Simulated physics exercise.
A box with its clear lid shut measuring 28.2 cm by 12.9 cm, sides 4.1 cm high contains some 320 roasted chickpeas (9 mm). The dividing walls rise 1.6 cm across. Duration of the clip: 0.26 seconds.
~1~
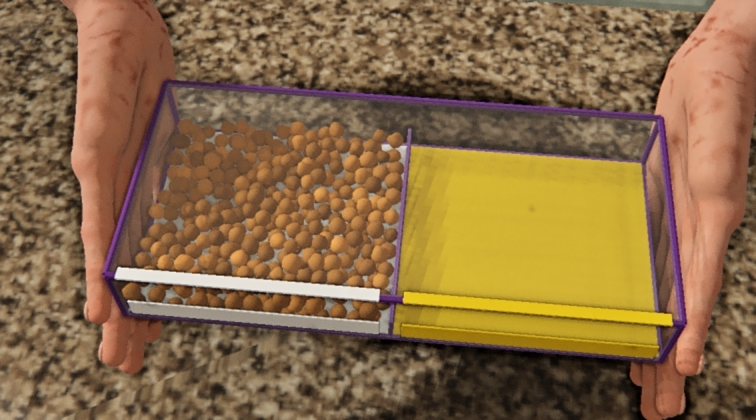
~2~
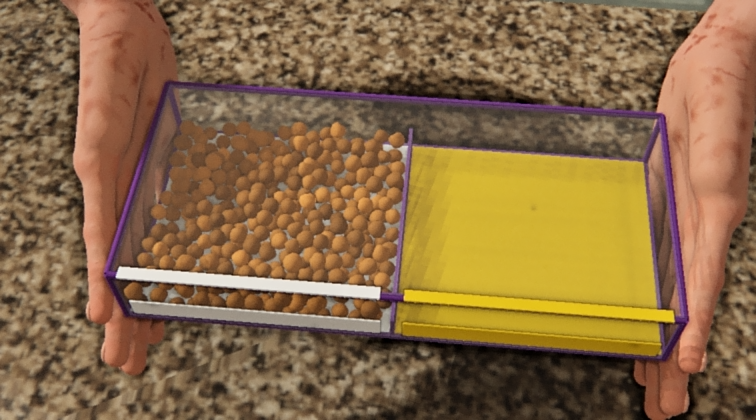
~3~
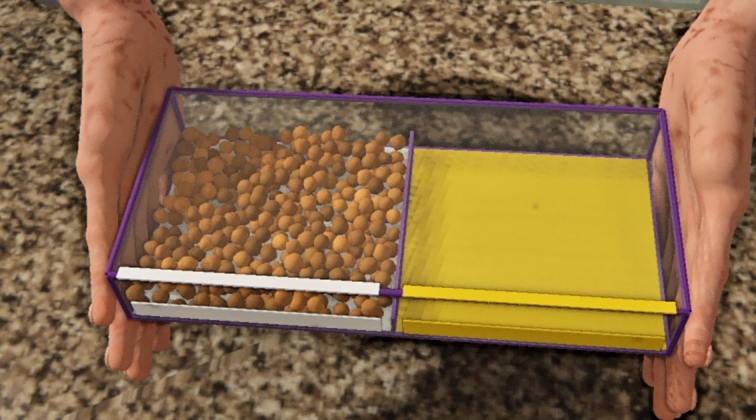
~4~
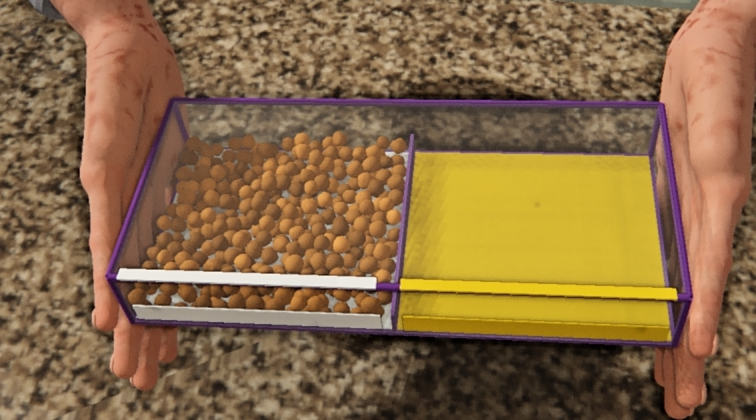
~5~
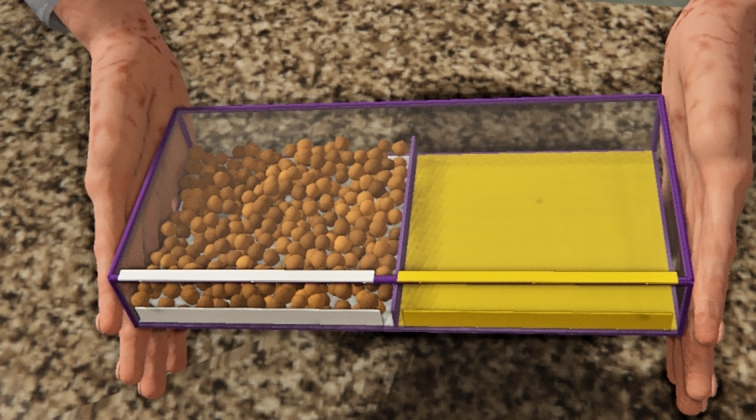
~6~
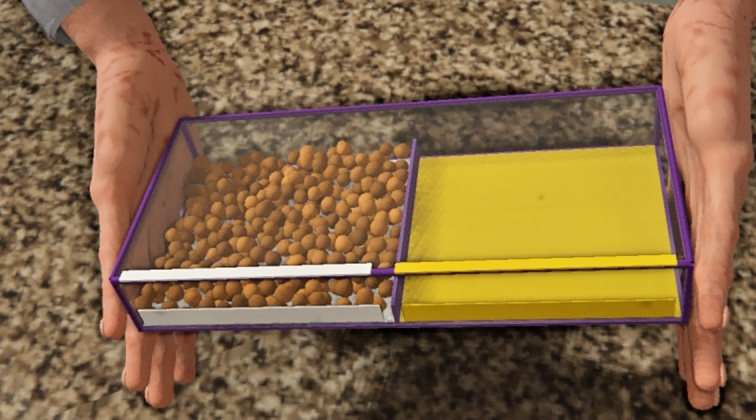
Above a speckled countertop, two hands slowly tilt a clear divided box of roasted chickpeas.
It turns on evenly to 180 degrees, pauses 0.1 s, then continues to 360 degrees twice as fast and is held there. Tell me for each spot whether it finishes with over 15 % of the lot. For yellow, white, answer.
Yellow: It does; white: It does.
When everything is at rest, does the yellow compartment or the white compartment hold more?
Comparing the two, more of the load settles in the yellow compartment.
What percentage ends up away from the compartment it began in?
Roughly 60 percent ends away from where it started.
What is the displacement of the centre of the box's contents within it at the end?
It moves some 11.5 cm in all.
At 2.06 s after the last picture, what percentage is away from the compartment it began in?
Close to 0 in a hundred.
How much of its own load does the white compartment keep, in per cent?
I'd say around 40 per cent.
Then, 1.12 s after the last picture, tilt 102 degrees; white 100 %; middle of all pieces near (360, 350).
Then, 2.06 s after the last picture, tilt 174 degrees; white 100 %; middle of all pieces near (444, 387).
Then, 2.92 s after the last picture, tilt 94 degrees; yellow 50 %, white 50 %; middle of all pieces near (383, 266).
Then, 3.74 s after the last picture, tilt 0 degrees; yellow 60 %, white 40 %; middle of all pieces near (464, 286).
In the end, yellow 60 %, white 40 %.
